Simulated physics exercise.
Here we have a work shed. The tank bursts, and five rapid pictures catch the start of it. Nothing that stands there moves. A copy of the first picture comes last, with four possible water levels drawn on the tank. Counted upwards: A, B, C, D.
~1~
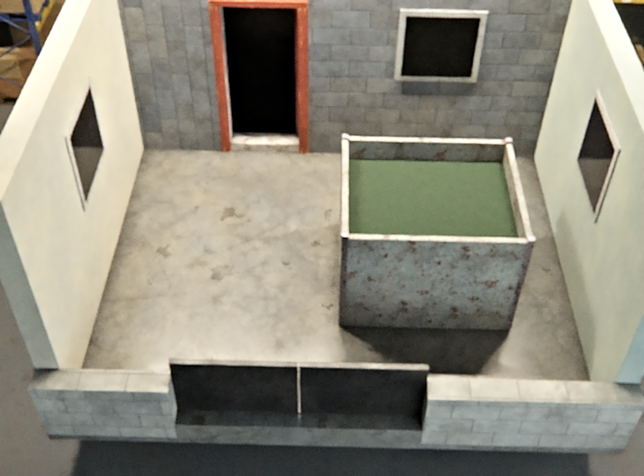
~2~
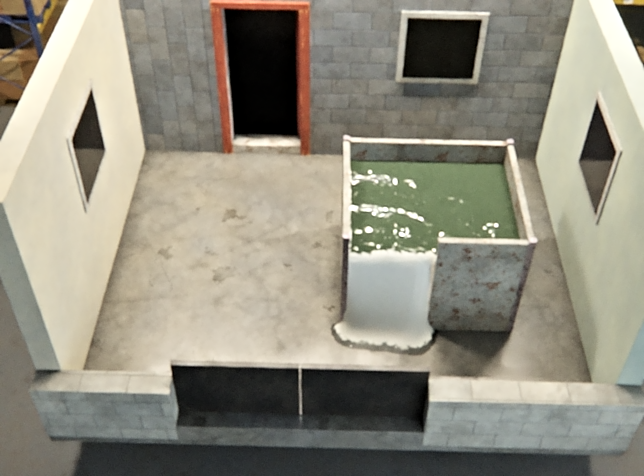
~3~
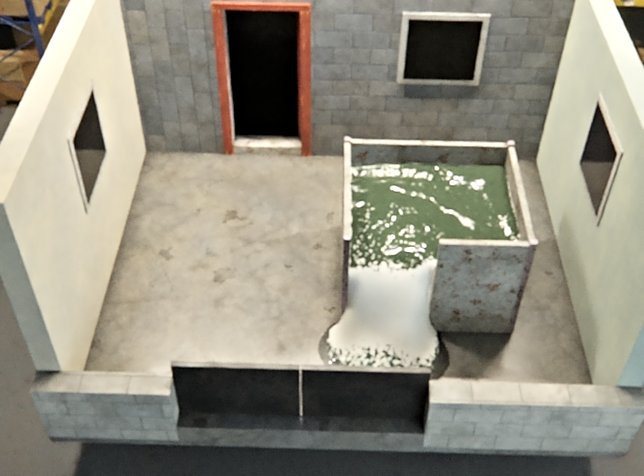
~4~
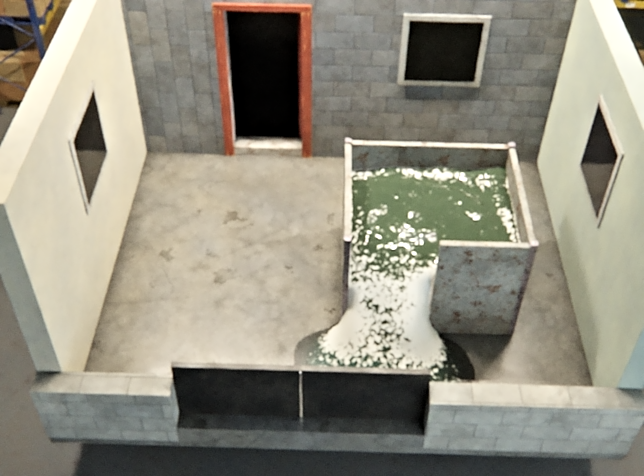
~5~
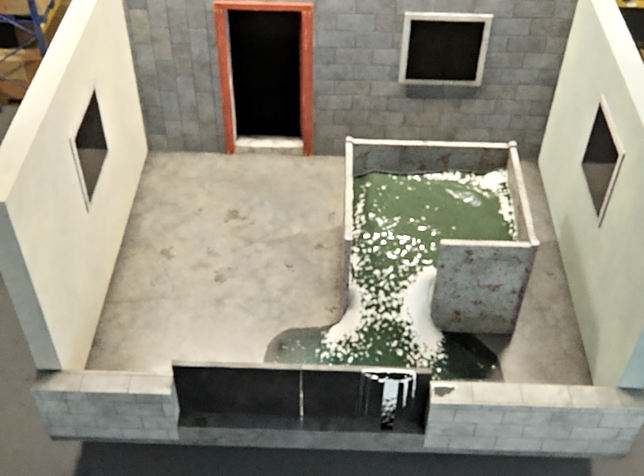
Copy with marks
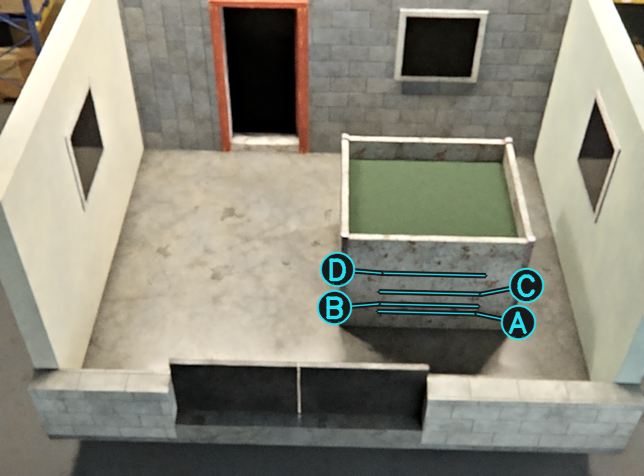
Green water poured through an opening in the front of a raised tank inside a roofless shed, foaming white as it spread across the concrete floor, and then some trickled over the low front gate.
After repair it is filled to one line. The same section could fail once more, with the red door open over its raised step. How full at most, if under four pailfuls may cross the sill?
The answer is mark D.
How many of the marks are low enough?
All of the four.
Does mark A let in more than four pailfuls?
No, that is safe.
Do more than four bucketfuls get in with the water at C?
No, not at all.
In cyan, A at (427, 312); B at (428, 305); C at (430, 293); D at (433, 274); from the bottom up A, B, C, D.
For mark A, nothing gets over.
For mark B, nothing gets over.
For mark C, nothing gets over.
For mark D, a bucket or two gets in.
